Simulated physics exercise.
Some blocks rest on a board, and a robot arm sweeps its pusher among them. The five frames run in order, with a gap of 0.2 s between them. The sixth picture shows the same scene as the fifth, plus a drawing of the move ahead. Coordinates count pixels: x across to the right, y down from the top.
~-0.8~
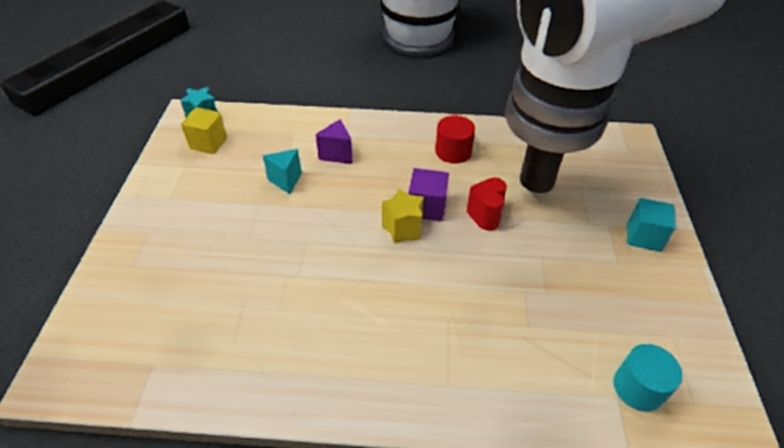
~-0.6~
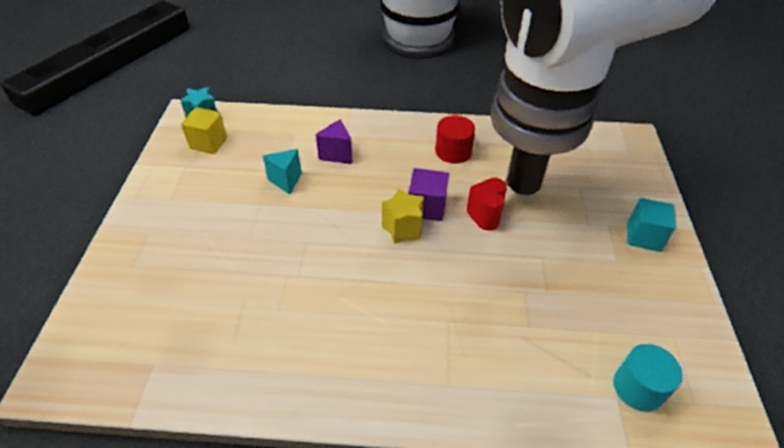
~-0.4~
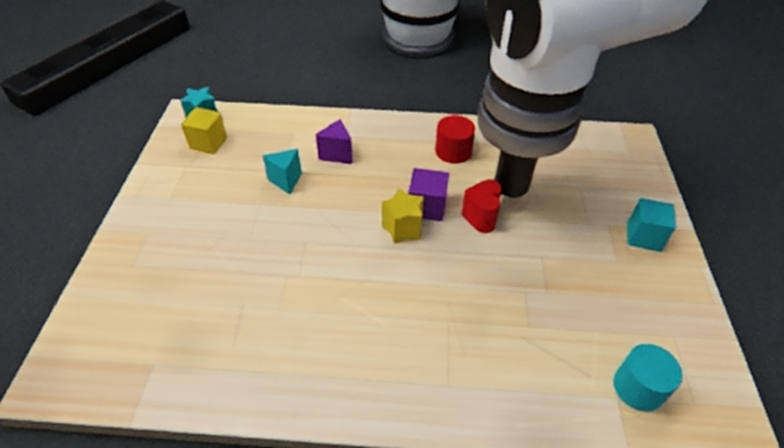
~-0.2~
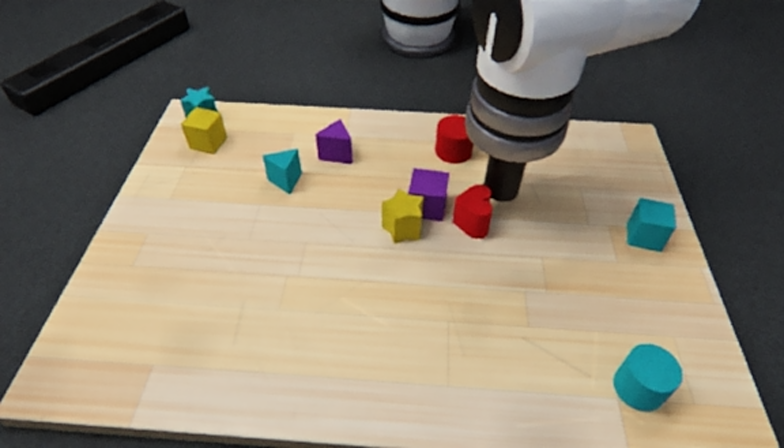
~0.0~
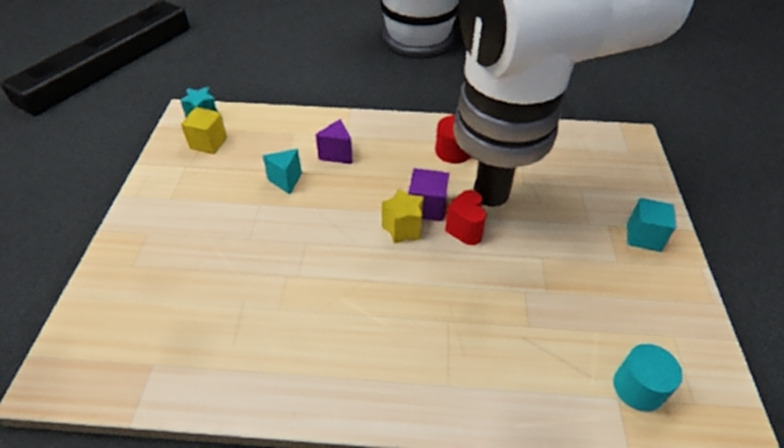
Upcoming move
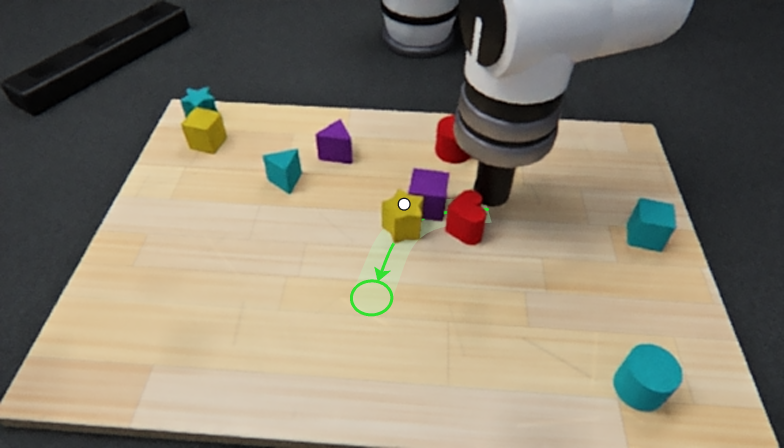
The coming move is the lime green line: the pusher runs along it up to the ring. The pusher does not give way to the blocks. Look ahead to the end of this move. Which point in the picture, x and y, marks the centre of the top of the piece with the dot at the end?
Top centre: (335, 260).
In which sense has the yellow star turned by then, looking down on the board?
It swings round clockwise.
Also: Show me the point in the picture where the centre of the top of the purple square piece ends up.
The purple square piece ends near (386, 181).
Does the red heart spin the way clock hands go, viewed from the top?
Final answer: No.
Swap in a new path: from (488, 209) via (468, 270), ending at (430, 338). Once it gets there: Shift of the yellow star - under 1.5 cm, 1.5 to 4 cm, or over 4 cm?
It ends within 1.5 cm of its spot.
Path on the board, from (488, 209) through (431, 216) and (391, 248) to (372, 298); the dot is on the yellow star.
The first path, step by step. One third of the way, pusher (432, 201); yellow star (399, 207); purple square piece (399, 179), turned 10° clockwise; red heart (443, 214), turned 100° anticlockwise.
Two thirds of the way, pusher (392, 233); yellow star (353, 239); purple square piece (386, 181), turned 45° clockwise; red heart (434, 220).
At the end, pusher (371, 283); yellow star (335, 260), turned 85° clockwise; purple square piece (386, 181), turned 45° clockwise; red circle in place; red heart (434, 220), turned 145° anticlockwise.
